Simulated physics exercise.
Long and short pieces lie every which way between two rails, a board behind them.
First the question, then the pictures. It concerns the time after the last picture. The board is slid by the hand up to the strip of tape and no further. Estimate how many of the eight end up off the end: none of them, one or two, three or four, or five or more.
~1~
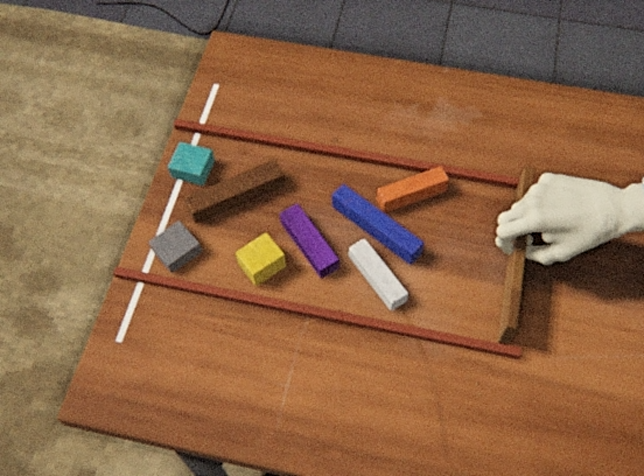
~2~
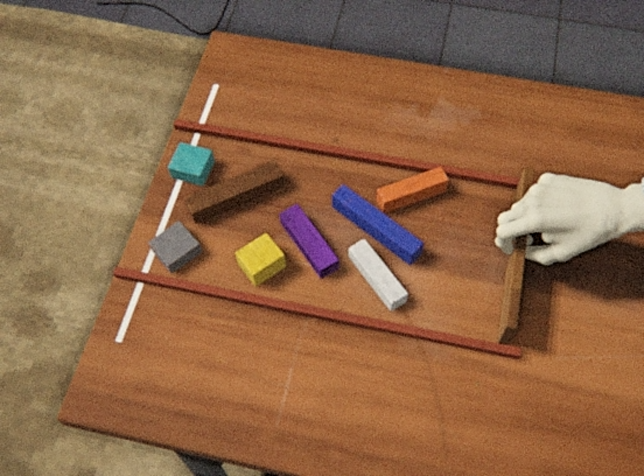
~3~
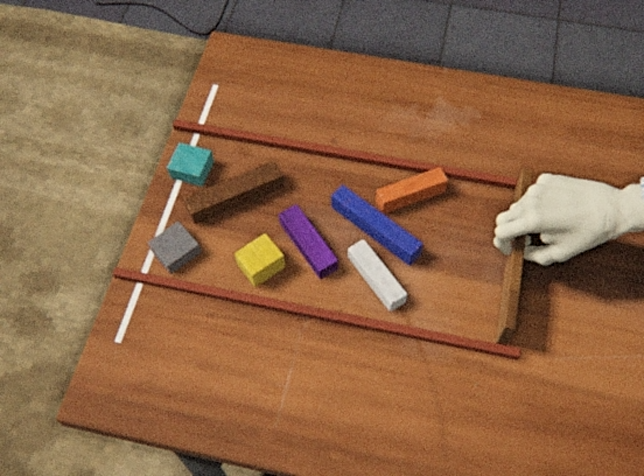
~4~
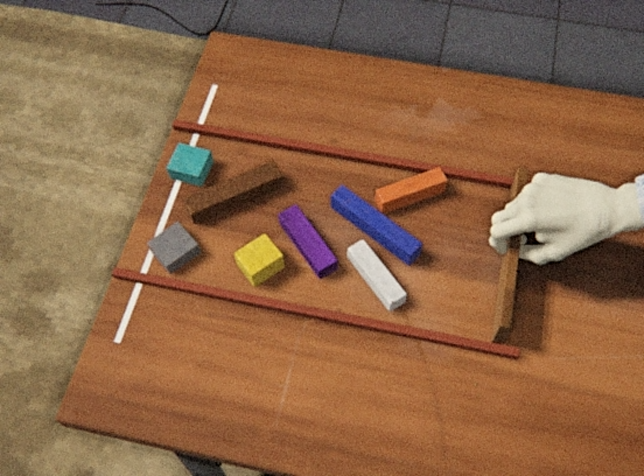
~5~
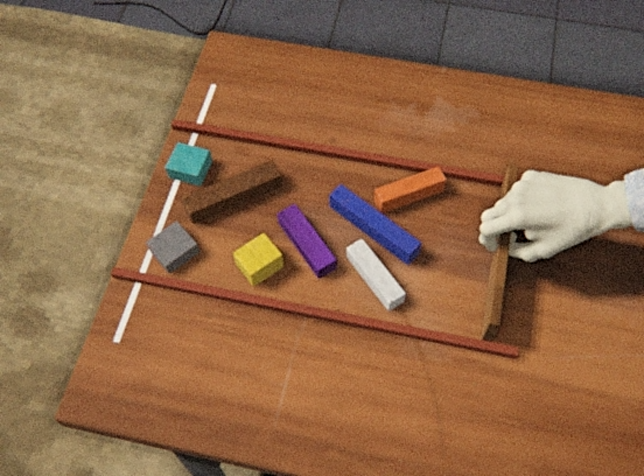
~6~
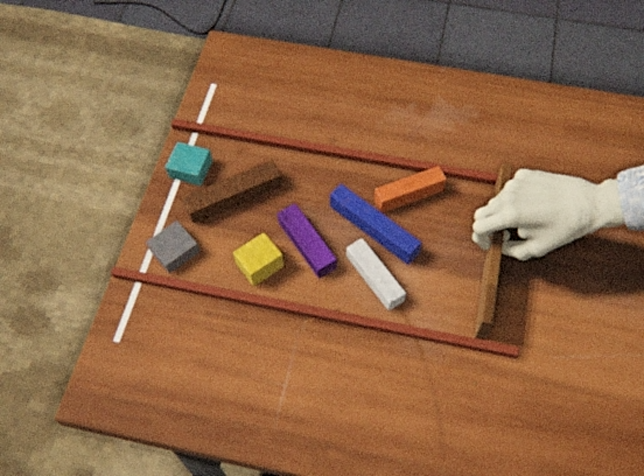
Five or more.
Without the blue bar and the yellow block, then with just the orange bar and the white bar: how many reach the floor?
The first try gives 3, the second gives 4.
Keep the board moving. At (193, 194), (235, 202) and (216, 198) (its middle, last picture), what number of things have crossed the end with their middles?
The counts would come out as 4, 2 and 3.
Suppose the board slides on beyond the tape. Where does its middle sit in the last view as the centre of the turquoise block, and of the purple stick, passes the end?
Roughly at (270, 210) and roughly at (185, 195).
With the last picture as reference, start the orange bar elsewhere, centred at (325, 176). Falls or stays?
From that start it falls away.
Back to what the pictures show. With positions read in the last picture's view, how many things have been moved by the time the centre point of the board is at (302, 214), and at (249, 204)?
Counting first: 7, next 8.
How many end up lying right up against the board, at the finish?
2 in contact.
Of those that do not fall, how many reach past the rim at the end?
The answer comes to 2.
A little later, none off yet; turquoise block at rest near (189, 164); grey block at rest near (173, 247); brown bar at rest near (233, 192).
Next, none off yet; turquoise block moving near (184, 161); grey block at rest near (173, 247); brown bar shifted a little near (206, 175).
Later still, one off so far; turquoise block dropping near (190, 316); grey block shifted about its own width near (125, 221); brown bar tilted well over near (135, 174).
When it is over, the number that fall off is five or more; down, blue bar, purple stick, yellow block, brown bar, grey block and turquoise block.
